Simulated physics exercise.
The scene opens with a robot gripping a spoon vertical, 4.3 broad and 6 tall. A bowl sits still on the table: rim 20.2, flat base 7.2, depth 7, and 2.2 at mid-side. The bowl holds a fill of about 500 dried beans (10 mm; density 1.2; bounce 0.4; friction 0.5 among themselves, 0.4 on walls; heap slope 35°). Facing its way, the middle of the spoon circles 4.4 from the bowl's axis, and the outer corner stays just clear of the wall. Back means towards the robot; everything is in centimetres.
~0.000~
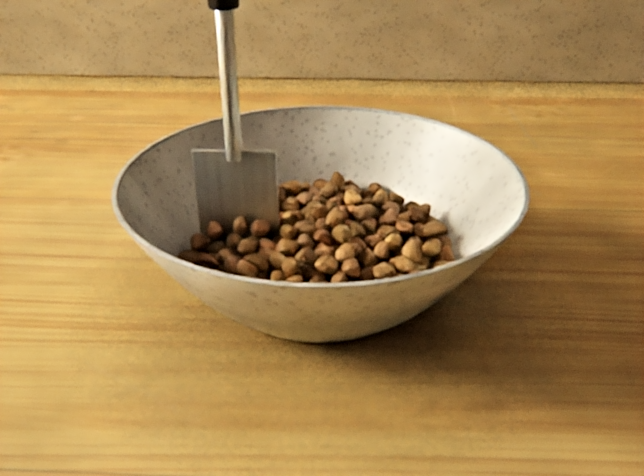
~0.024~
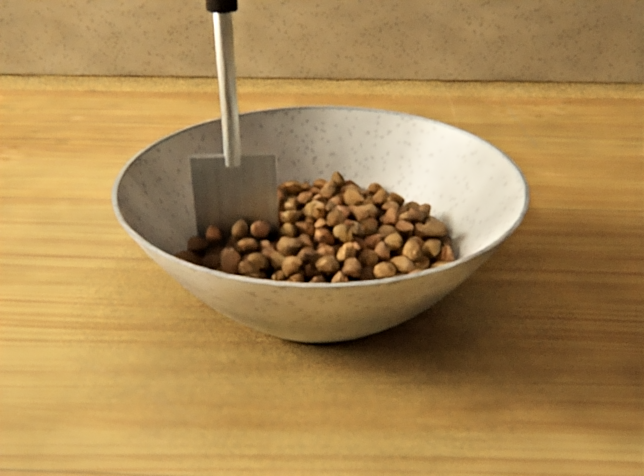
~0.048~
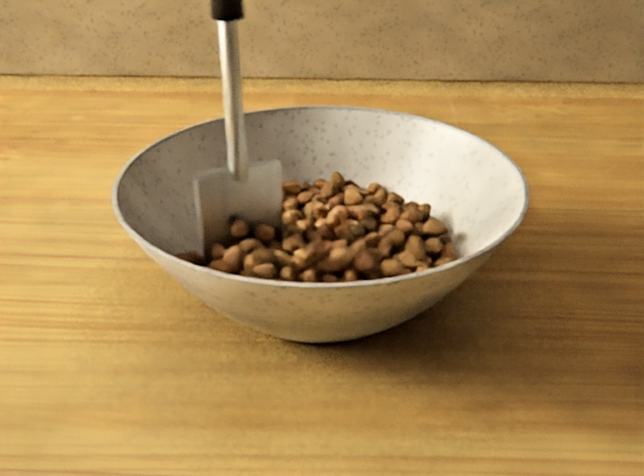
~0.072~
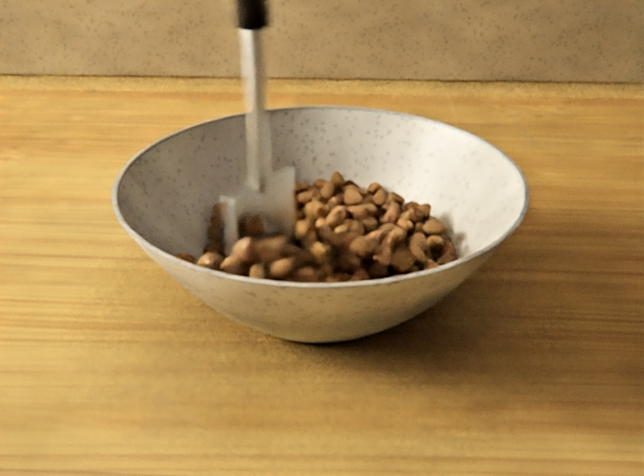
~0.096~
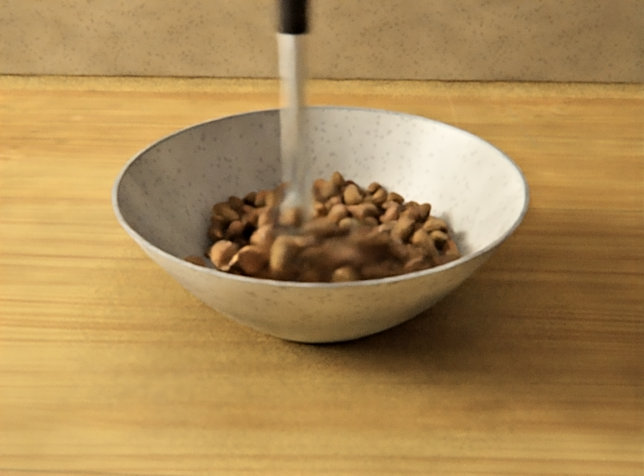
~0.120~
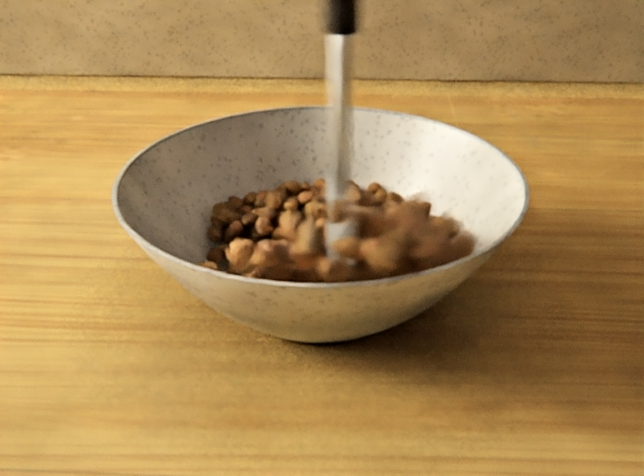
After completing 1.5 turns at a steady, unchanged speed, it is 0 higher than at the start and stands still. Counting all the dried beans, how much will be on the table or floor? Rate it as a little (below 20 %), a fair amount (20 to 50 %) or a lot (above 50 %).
A fair amount.
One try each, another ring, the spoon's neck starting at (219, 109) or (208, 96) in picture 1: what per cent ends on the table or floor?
Close to 30 per cent for the first and close to 20 per cent for the second.
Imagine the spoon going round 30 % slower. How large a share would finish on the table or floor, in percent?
I'd expect about 10 %.
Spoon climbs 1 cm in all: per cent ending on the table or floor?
Some 25 per cent.
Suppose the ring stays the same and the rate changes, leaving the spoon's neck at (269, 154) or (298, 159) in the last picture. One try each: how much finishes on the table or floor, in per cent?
Roughly 5 per cent on the first try and 15 per cent on the second.
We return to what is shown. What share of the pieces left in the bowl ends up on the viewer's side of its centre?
Roughly 40 per cent.
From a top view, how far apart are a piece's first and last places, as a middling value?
About 10 centimetres.
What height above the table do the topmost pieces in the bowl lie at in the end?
Roughly 7.0 centimetres.
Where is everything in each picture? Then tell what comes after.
The first picture shows spoon neck at (232, 122), 0° round; upper third of the load around (326, 233), from x 190 to 445, top at y 180; 502 in the bowl.
The second picture shows spoon neck at (231, 127), 8° round; upper third of the load around (325, 236), from x 190 to 445, top at y 180.
The third picture shows spoon neck at (236, 139), 29° round; upper third of the load around (321, 247), from x 185 to 445, top at y 180.
The fourth picture shows spoon neck at (259, 151), 54° round; upper third of the load around (323, 250), from x 185 to 450, top at y 180.
The fifth picture shows spoon neck at (297, 159), 79° round; upper third of the load around (341, 252), from x 195 to 455, top at y 180.
The sixth picture shows spoon neck at (340, 159), 104° round; upper third of the load around (375, 248), from x 210 to 465, top at y 180; 500 in the bowl, 2 in flight or on the tool.
After 0.28 s, 270° round, highest piece 11 above the table; 422 in the bowl, 15 on the table or floor, 65 in flight or on the tool.
After 0.44 s, 76° round, highest piece 9 above the table; 373 in the bowl, 99 on the table or floor, 30 in flight or on the tool.
After 0.72 s, 180° round, highest piece 7 above the table; 336 in the bowl, 166 on the table or floor.
After 1.42 s, 180° round, highest piece 7 above the table; 336 in the bowl, 166 on the table or floor.
At rest, 336 in the bowl, 166 on the table or floor. That is 33 % on the table or floor.
